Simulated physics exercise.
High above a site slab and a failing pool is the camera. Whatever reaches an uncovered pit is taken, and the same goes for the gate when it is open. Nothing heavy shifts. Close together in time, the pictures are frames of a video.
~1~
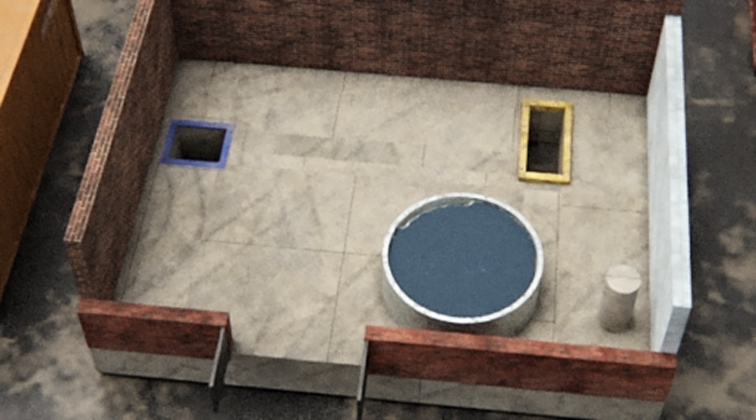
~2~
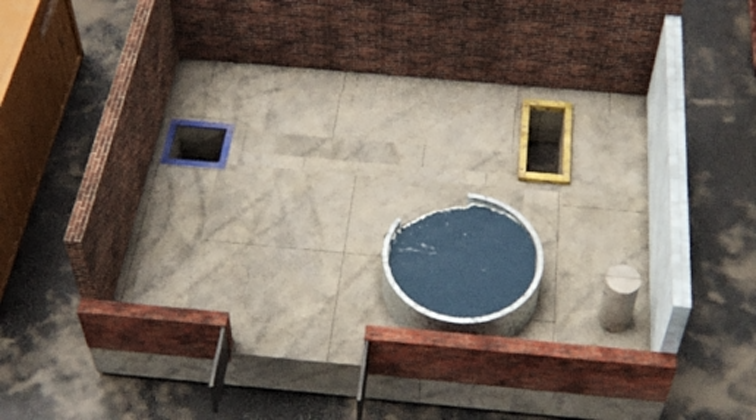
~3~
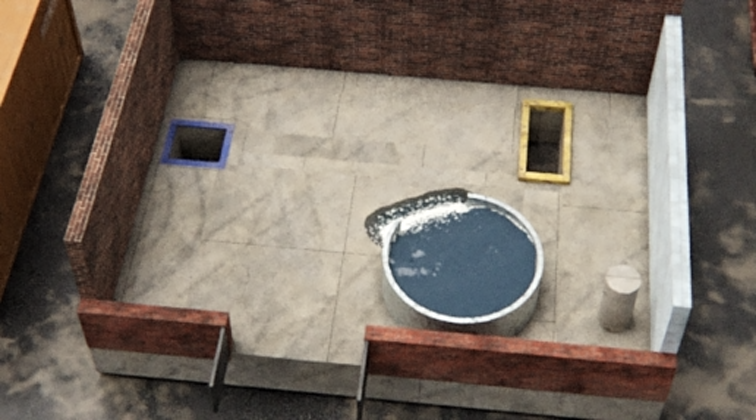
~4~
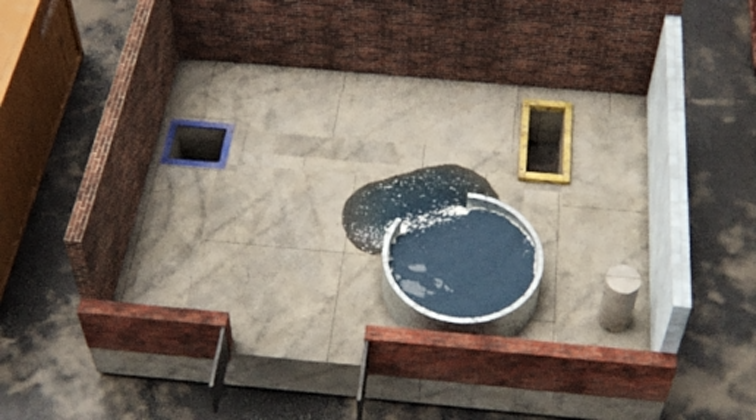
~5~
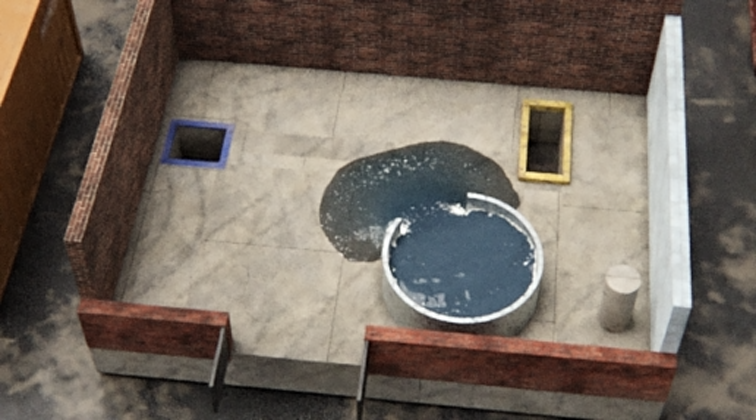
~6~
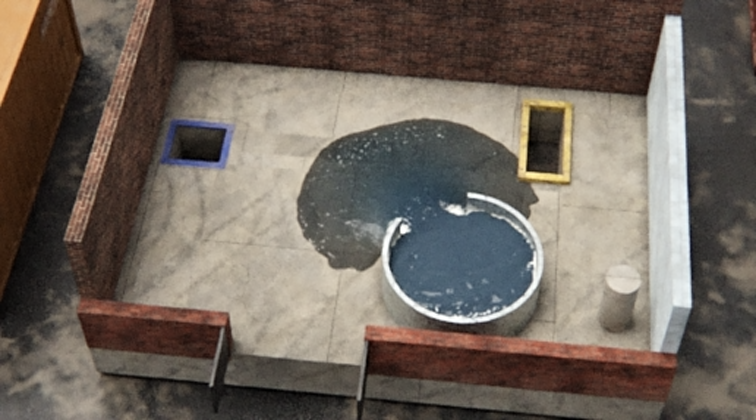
The clip opens on a round tank full of dark blue water, still on a pale walled floor with blue-edged and yellow-edged openings. The tank's far side breaks open and water pours through the gap, spreading left and toward the back wall in a widening dark pool.
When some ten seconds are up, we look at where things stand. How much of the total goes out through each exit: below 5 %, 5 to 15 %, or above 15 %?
The gate is a minor outlet here - below five per cent; the blue pit is a major outlet here - beyond fifteen per cent; the yellow pit is a minor outlet here - below five per cent.
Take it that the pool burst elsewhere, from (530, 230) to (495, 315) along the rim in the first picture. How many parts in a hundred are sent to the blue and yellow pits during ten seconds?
Estimates in per cent: Blue 6, yellow 15.
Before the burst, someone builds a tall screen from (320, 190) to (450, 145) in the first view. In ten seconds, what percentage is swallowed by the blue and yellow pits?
Blue 12 %, yellow 12 %.
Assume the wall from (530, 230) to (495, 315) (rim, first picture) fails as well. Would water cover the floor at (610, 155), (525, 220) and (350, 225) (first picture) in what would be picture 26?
In turn: Covered, awash, no water.
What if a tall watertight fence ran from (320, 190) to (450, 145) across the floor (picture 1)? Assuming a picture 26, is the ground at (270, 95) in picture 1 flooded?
Waterless.
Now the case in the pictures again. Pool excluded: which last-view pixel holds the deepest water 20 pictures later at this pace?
About (200, 63).
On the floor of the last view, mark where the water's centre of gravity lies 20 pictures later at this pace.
The balance point is around (383, 176).
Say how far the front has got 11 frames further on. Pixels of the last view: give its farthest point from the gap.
Roughly (179, 61).
A moment on, water covers 35 % of the floor; the gate 0 %, the blue pit 0 %, the yellow pit 0 %.
Next, water covers 45 % of the floor; the gate 0 %, the blue pit 1 %, the yellow pit 0 %.
Then, water covers 50 % of the floor; the gate 0 %, the blue pit 5 %, the yellow pit 0 %.
Later, water covers 75 % of the floor; the gate 0 %, the blue pit 21 %, the yellow pit 1 %.
In the end, water covers 90 % of the floor; the gate 1 %, the blue pit 34 %, the yellow pit 1 %.
